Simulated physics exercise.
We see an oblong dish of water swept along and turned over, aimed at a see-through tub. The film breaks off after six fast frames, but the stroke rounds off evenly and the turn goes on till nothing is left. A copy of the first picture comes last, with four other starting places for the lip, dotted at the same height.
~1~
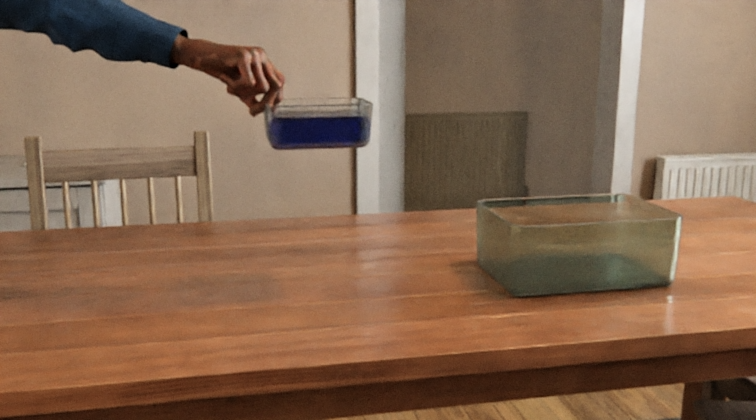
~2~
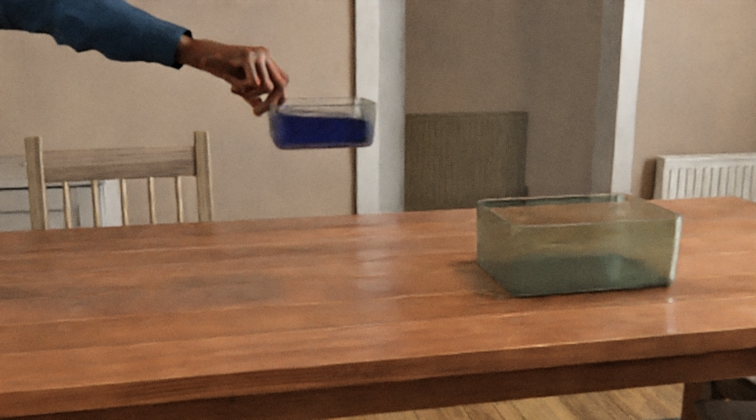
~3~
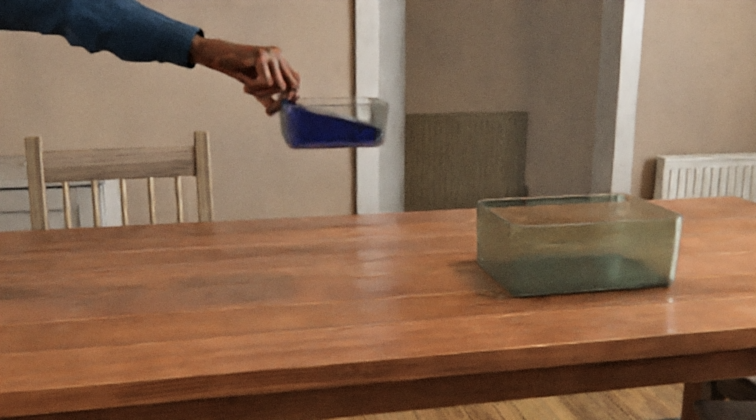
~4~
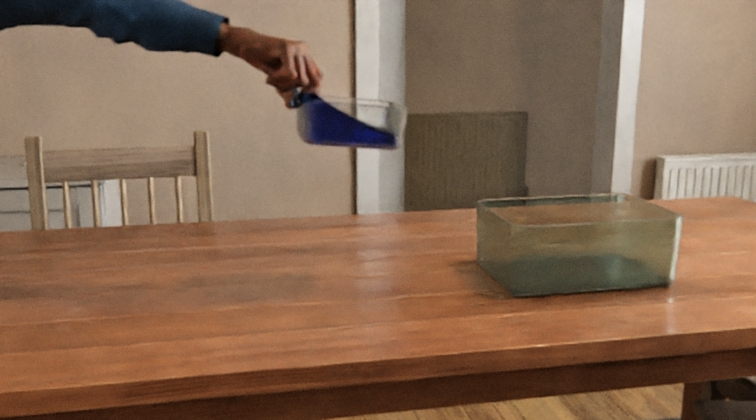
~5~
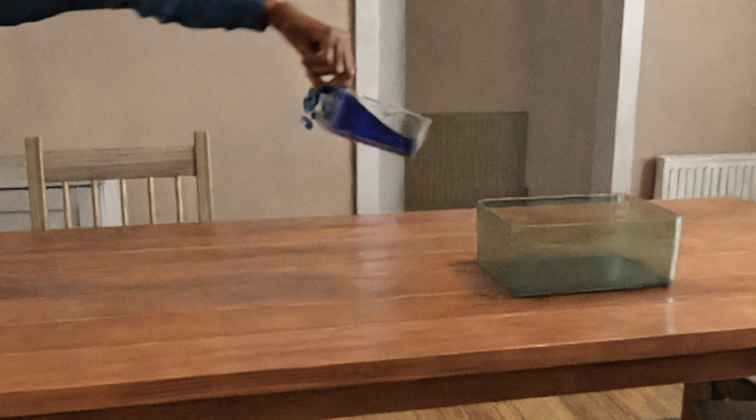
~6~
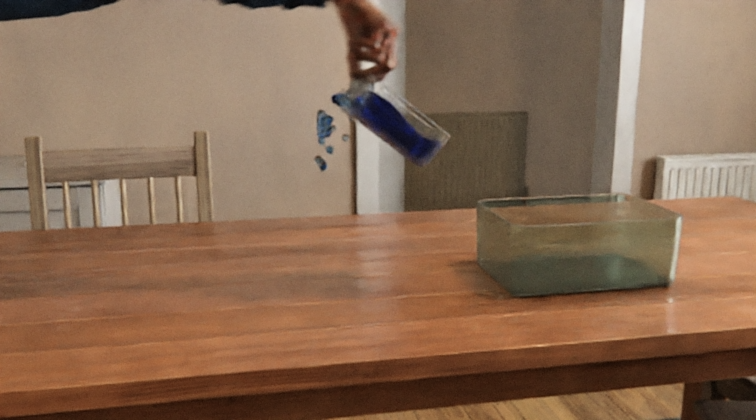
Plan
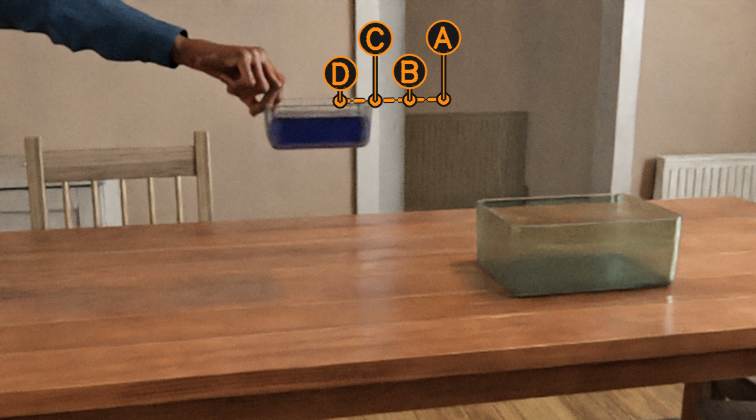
A hand-held glass dish of blue water moves right and tilts, shedding drops behind it.
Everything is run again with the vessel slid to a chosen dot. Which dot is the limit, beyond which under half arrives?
That is place D.
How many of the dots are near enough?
All of the four.
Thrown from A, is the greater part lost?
No, that is safe.
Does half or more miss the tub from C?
No, that is safe.
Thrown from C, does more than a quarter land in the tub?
Yes.
On the marked copy, A at (443, 99); B at (409, 99); C at (375, 100); D at (340, 101).
Choosing A, about 92 % lands in the tub, 6 % falls short.
Choosing B, about 82 % lands in the tub, 7 % falls short and 11 % goes beside or beyond.
Choosing C, about 71 % lands in the tub, 19 % falls short and 10 % goes beside or beyond.
Choosing D, about 66 % lands in the tub, 27 % falls short and 7 % goes beside or beyond.
